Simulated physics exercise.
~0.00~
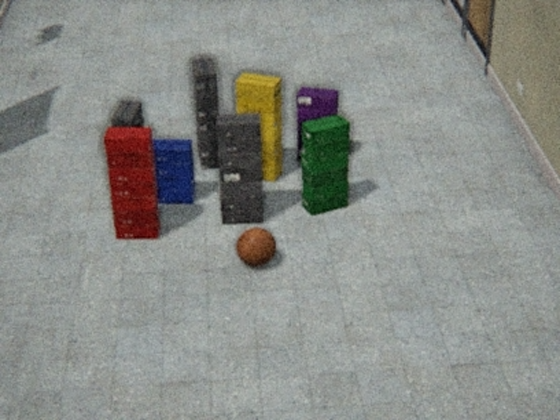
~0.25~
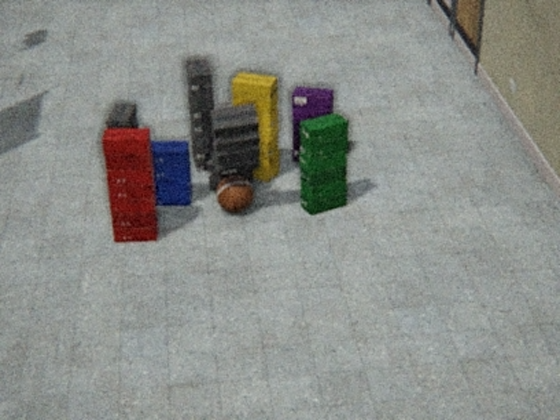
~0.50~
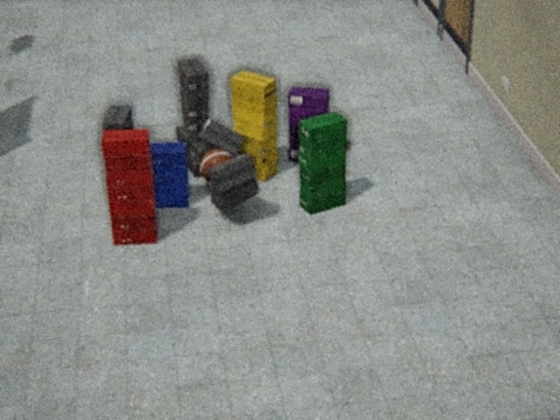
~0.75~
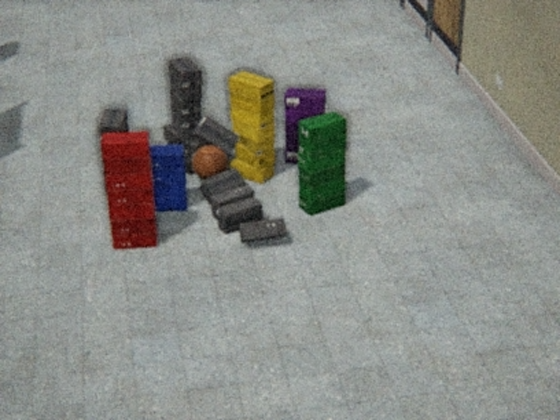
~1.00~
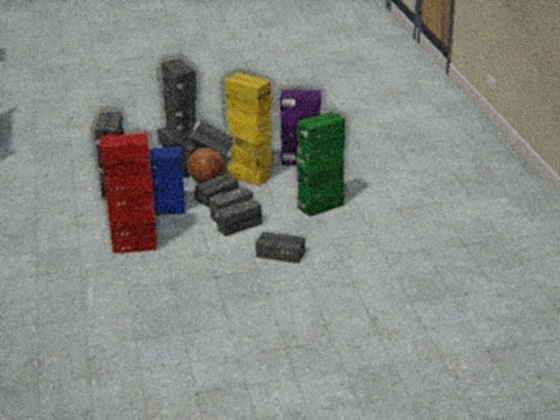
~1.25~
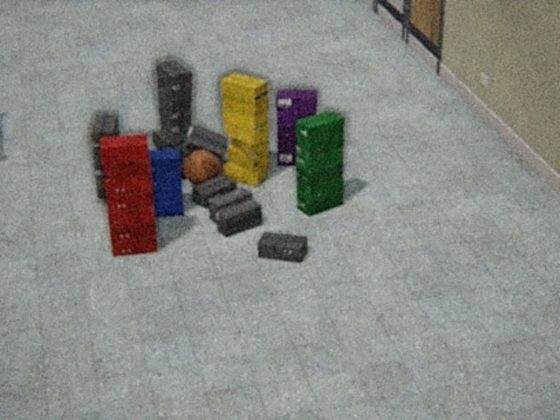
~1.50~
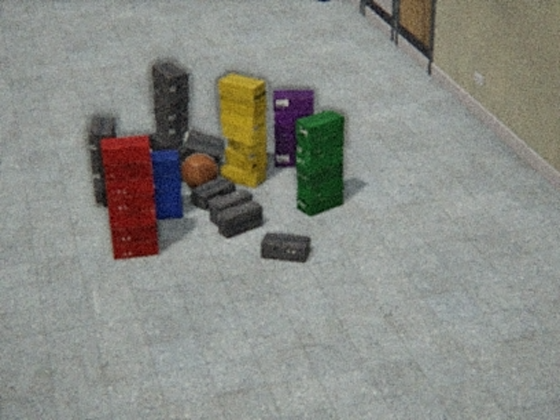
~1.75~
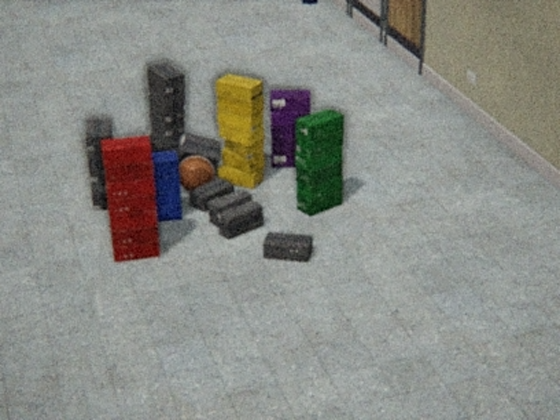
On a grey tiled floor, a brown ball rolled into the dark grey tower at the front of a group of coloured box stacks and knocked it apart, ending up among its scattered boxes while the red, blue, yellow, green and purple towers stayed standing.
